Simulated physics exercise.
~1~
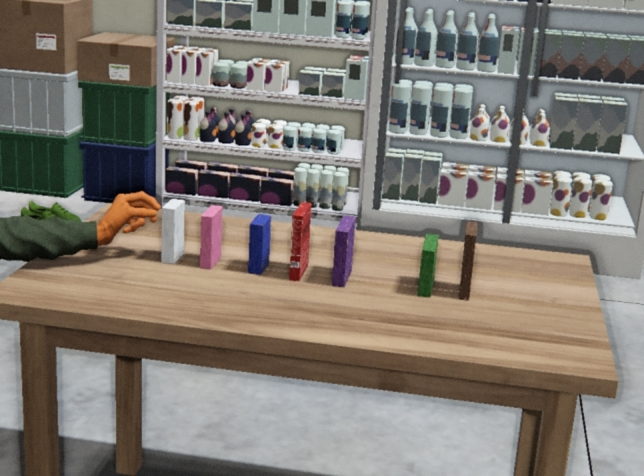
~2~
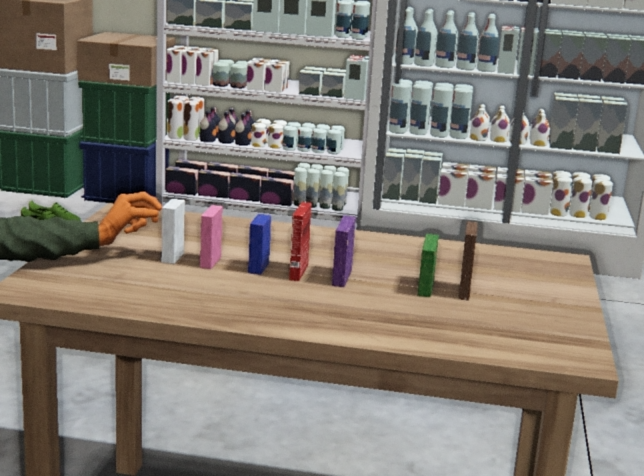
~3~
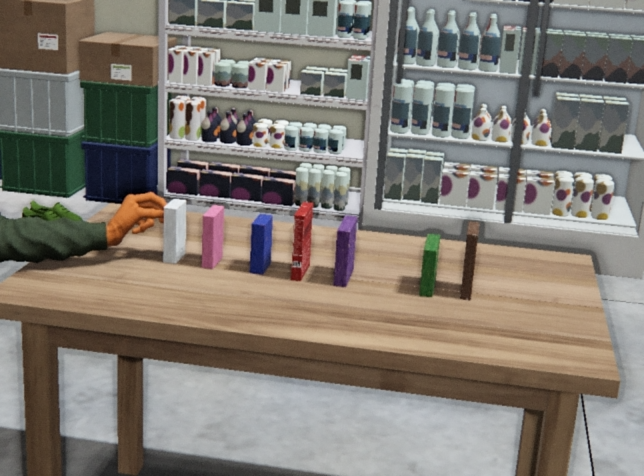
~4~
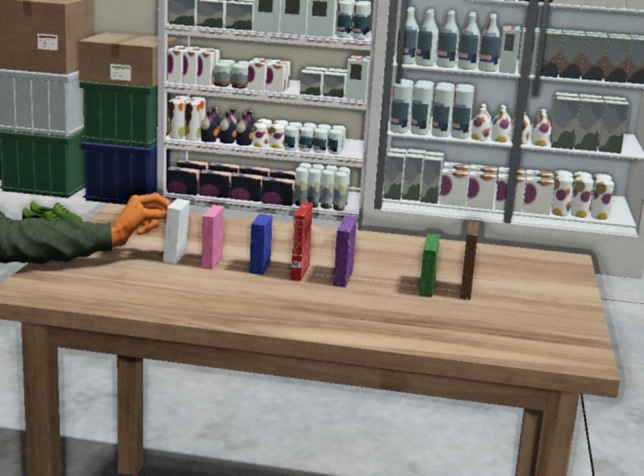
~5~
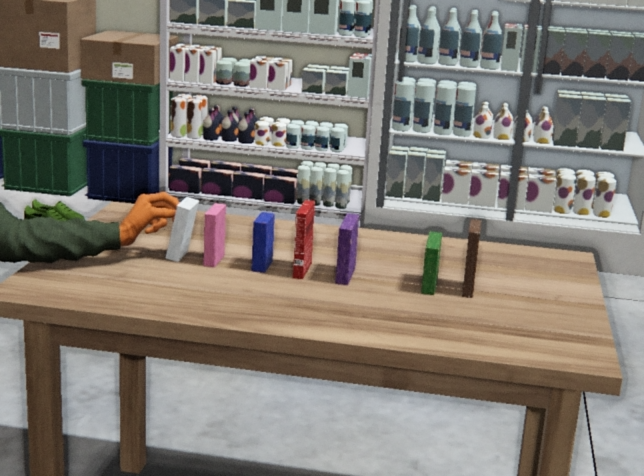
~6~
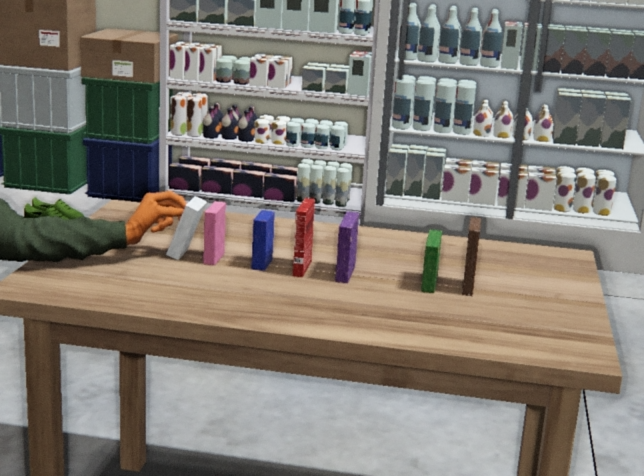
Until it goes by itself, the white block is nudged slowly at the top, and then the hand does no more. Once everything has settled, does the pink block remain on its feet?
My forecast is that it collapses.
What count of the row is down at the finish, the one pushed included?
Count: 5.
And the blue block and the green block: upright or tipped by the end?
Result - blue block down, green block up.
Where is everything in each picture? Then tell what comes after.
In the first picture, pink block (211, 237); red packet (301, 241).
In the second picture, purple board (344, 251); blue block (260, 244).
In the third picture, red packet (302, 241); green block (430, 265).
In the fourth picture, white block 4° over; purple board (345, 251); blue block (261, 244).
In the fifth picture, white block 12° over; red packet (304, 239); green block (432, 263).
In the sixth picture, white block 20° over; pink block (215, 234); purple board (347, 247).
Then, 0.40 s on from there, white block 72° over; pink block turned 72° from how it was put near (242, 249); blue block turned 39° from how it was put; red packet turned 15° from how it was put.
Then, 0.80 s on from there, white block 75° over; pink block on its side near (247, 257); blue block on its side; purple board on its side.
In the end, toppled on the table, red packet, pink block, purple board and blue block; green block unmoved. At the end, from the last picture's camera, pink block near (247, 258).
